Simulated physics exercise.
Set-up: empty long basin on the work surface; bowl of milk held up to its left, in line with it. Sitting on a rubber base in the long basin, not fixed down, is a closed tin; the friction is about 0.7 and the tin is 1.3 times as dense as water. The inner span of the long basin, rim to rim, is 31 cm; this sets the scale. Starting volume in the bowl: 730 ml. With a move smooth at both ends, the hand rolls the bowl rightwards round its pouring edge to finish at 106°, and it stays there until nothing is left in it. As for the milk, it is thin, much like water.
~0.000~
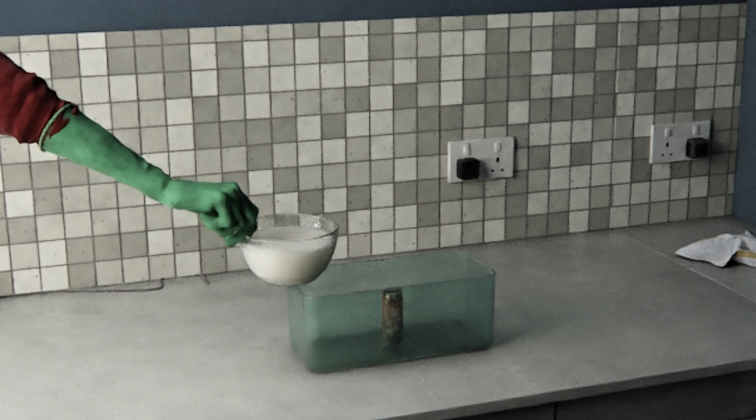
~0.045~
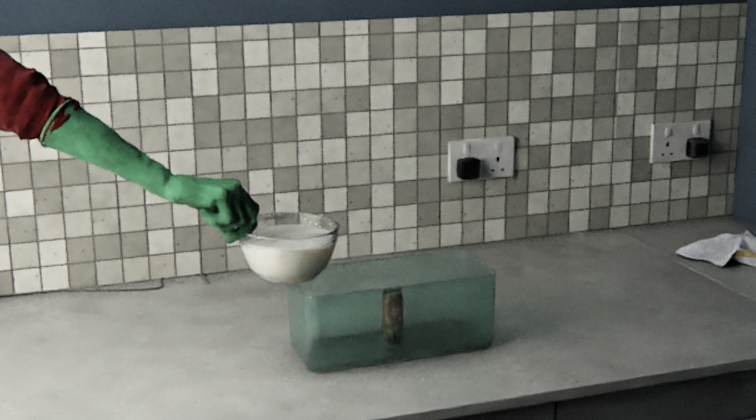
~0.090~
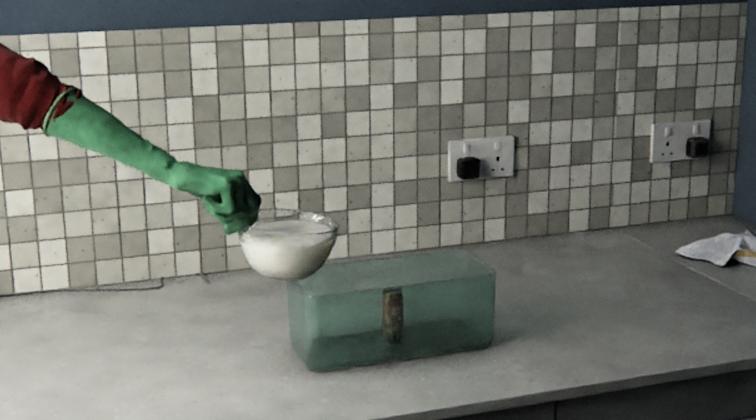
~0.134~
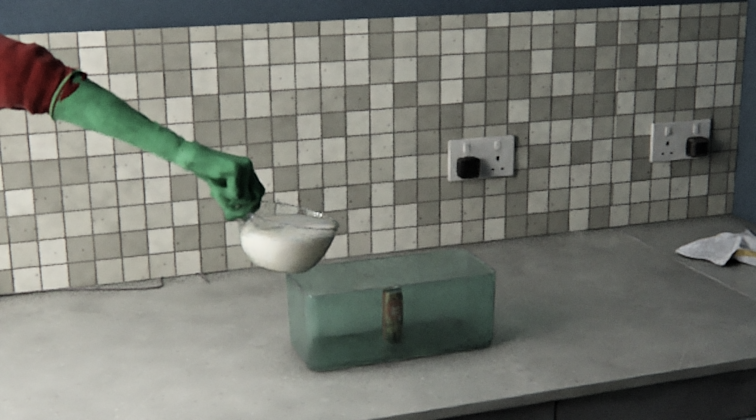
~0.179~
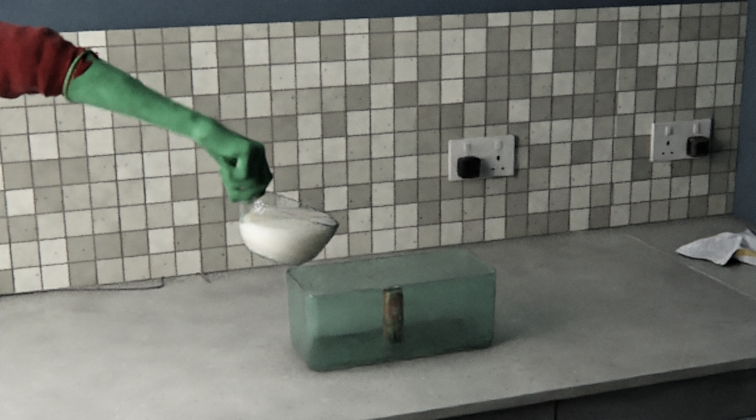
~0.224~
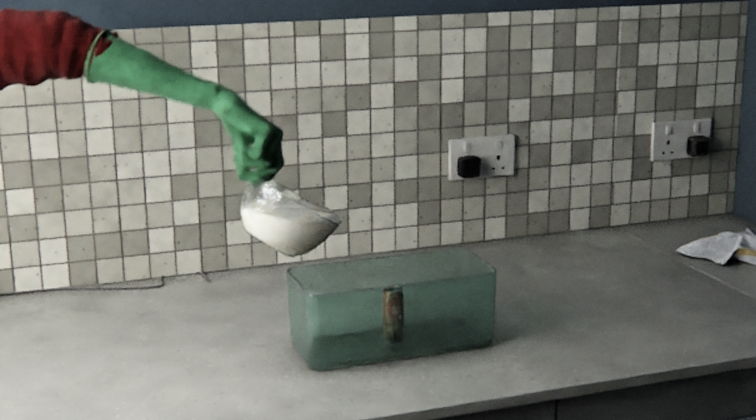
A green-gloved hand steadily tilts a glass bowl of milk rightwards above a long basin.
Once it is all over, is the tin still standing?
Yes.
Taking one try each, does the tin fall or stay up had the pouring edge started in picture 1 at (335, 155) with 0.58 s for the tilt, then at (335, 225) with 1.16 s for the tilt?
Trial 1 - tin stays standing; trial 2 - tin stays standing.
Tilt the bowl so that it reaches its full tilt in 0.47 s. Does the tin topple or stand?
Holds steady.
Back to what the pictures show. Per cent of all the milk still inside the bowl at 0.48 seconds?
Roughly 32 %.
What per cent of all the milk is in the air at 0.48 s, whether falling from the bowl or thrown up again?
Near 54 per cent at that time.
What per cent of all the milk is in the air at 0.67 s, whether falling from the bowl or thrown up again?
Airborne fraction: Approx. 6 %.
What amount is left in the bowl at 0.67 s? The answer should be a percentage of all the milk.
Share remaining: Approx. 0 %.
Then, 0.48 s in, the tilt is 99° and 32 per cent is still to pour; the tin stands where it began.
Then, 0.67 s in, the tilt is 106° and 0 per cent is still to pour; the tin stands where it began.
Then, 0.87 s in, the tilt is 106° and 0 per cent is still to pour; the tin stands where it began.
Then, 1.08 s in, the tilt is 106° and 0 per cent is still to pour; the tin stands where it began.
Finally, the tin stands where it began.
